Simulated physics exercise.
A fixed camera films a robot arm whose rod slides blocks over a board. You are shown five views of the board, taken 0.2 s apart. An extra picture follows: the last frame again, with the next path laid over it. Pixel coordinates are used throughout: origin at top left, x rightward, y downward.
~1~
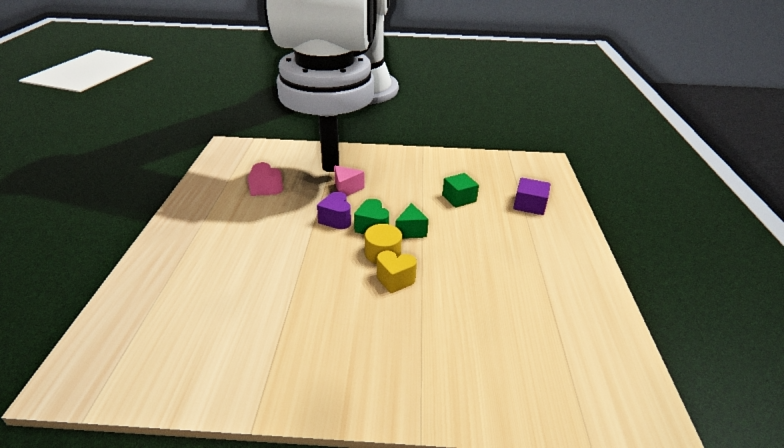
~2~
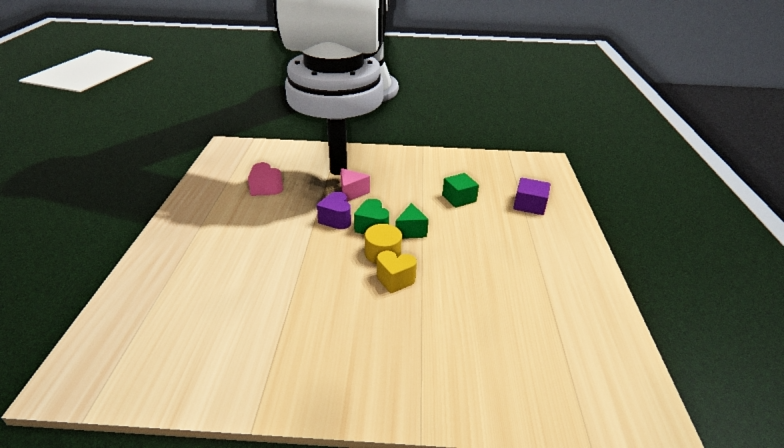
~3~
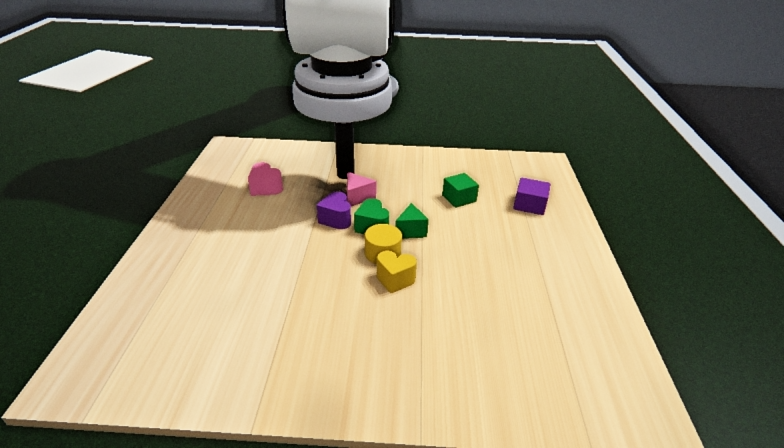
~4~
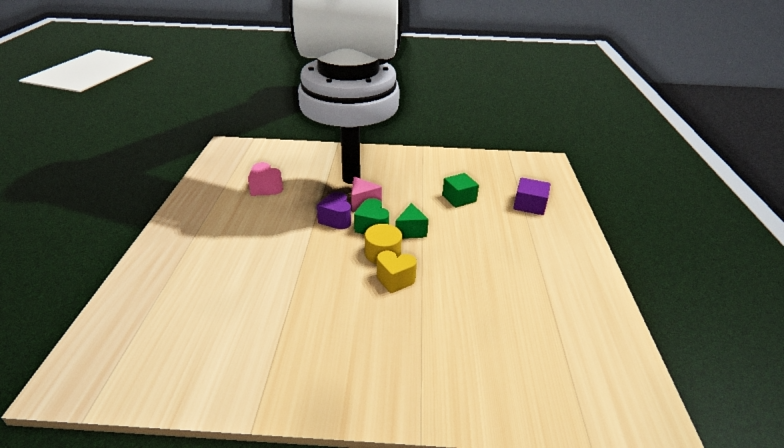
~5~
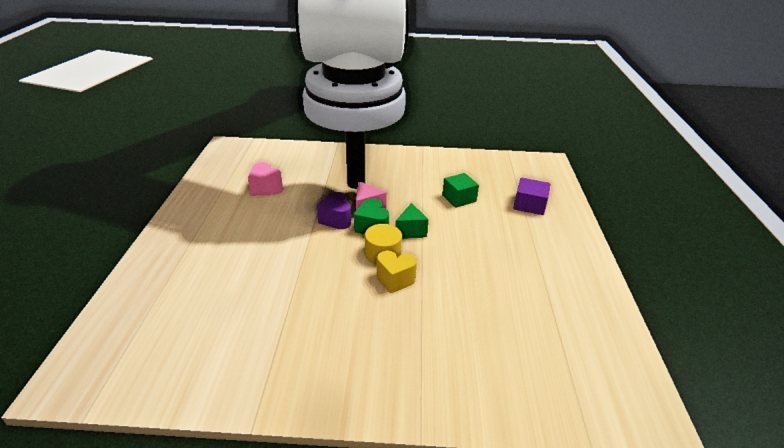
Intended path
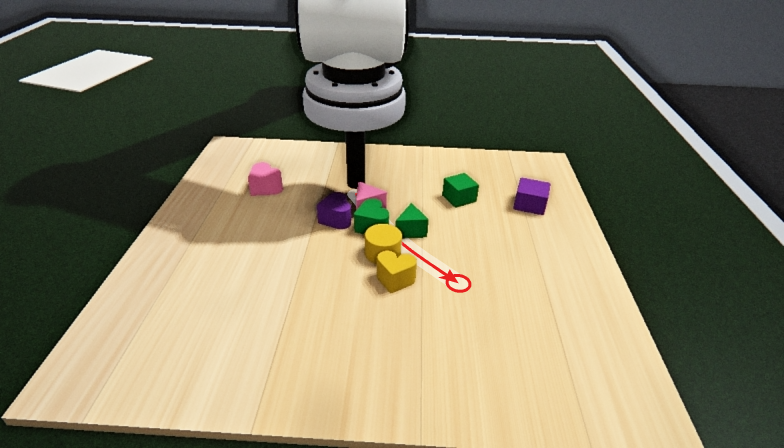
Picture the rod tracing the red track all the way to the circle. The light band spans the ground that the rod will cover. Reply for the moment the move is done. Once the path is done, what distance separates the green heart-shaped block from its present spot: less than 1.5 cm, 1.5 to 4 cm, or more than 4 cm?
The over 4 cm band.
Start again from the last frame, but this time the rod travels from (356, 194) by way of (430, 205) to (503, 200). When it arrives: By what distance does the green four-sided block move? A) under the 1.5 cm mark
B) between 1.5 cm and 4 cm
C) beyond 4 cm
Letter C.
Drawn move, from (356, 194) over (380, 222) and (413, 252) to (458, 283).
On the path given first. One third of the way, rod at (380, 212); pink three-sided block at (393, 220); green heart-shaped block at (400, 239); yellow circular block at (394, 261); yellow heart-shaped block at (396, 284), turned 15° anticlockwise; green three-sided block at (423, 219), turned 45° anticlockwise.
Two thirds of the way, rod at (414, 242); pink three-sided block at (439, 247), turned 35° anticlockwise; green heart-shaped block at (442, 272), turned 65° clockwise; yellow circular block at (401, 275); yellow heart-shaped block at (392, 298); green three-sided block at (429, 220), turned 80° anticlockwise.
At the end, rod at (460, 273); pink three-sided block at (487, 270), turned 85° anticlockwise; green heart-shaped block at (449, 280), turned 105° clockwise; yellow circular block at (401, 275); yellow heart-shaped block at (392, 298); green three-sided block at (429, 220), turned 80° anticlockwise.
